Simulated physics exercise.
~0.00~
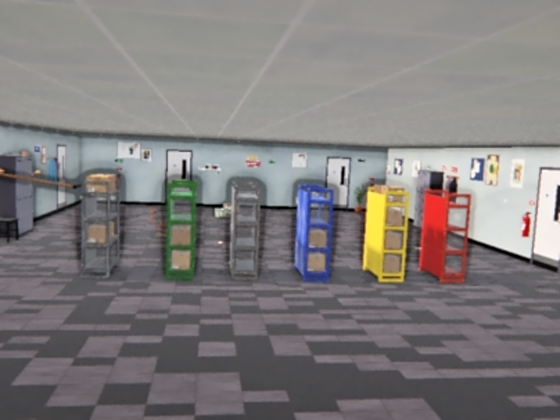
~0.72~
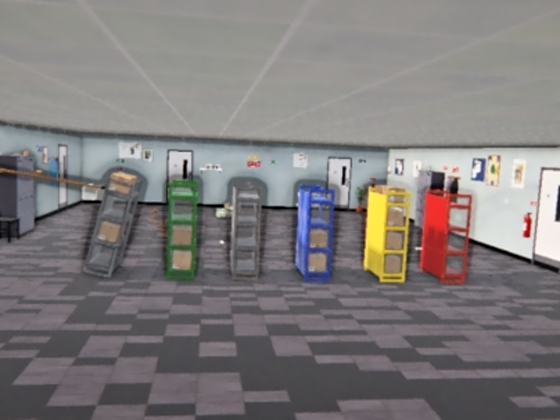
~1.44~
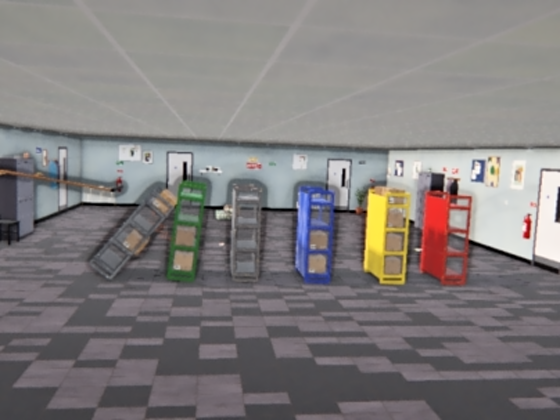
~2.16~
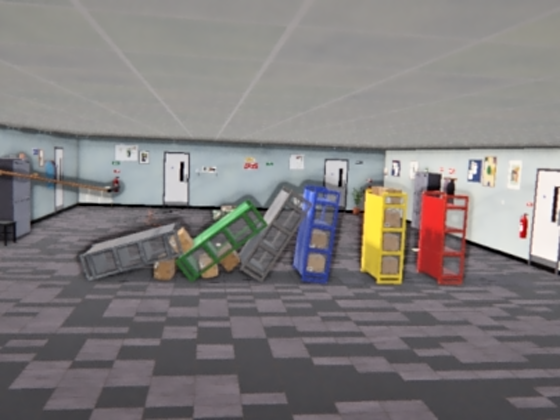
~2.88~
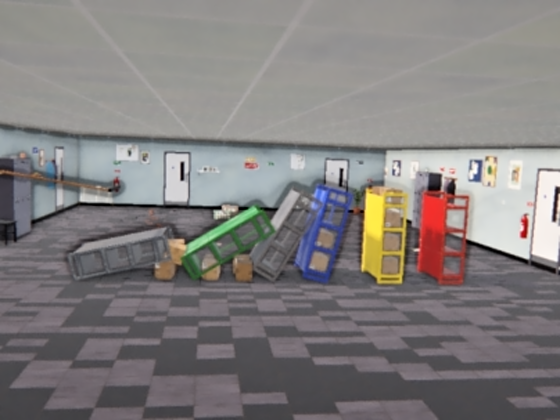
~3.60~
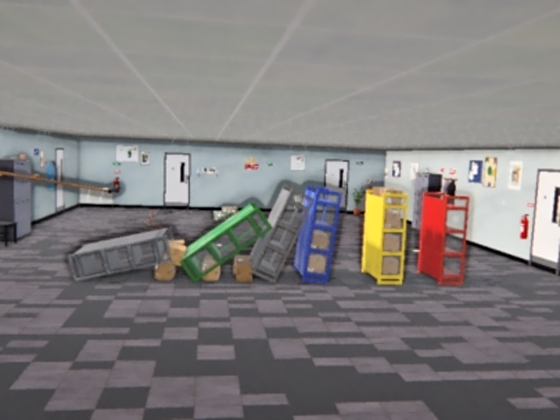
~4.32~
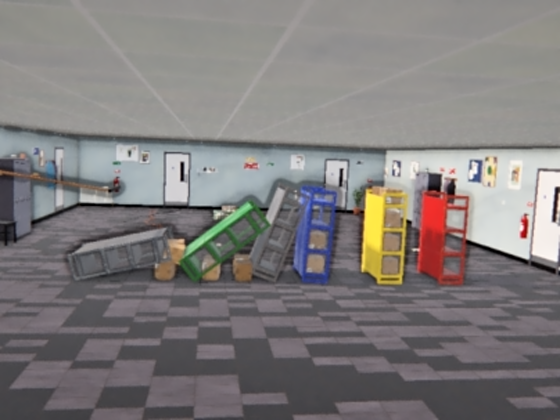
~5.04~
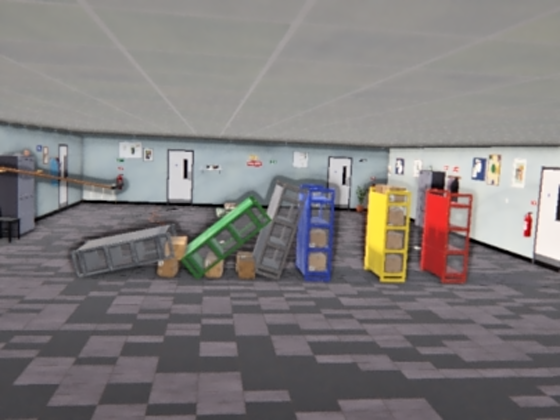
Six tall shelving units stand in a row across a grey-tiled hallway, seen from the front by a slightly swaying camera, two grey ones among green, blue, yellow and red, several holding brown cartons. A pole reaching in from the left pushes the leftmost grey unit, which tilts right into the green one. The green unit topples against the second grey unit as cartons spill onto the floor. That grey unit leans into the blue one, which tips briefly, then rocks back upright. The first unit ends nearly flat, the green and second grey slanted, while blue, yellow and red remain standing.
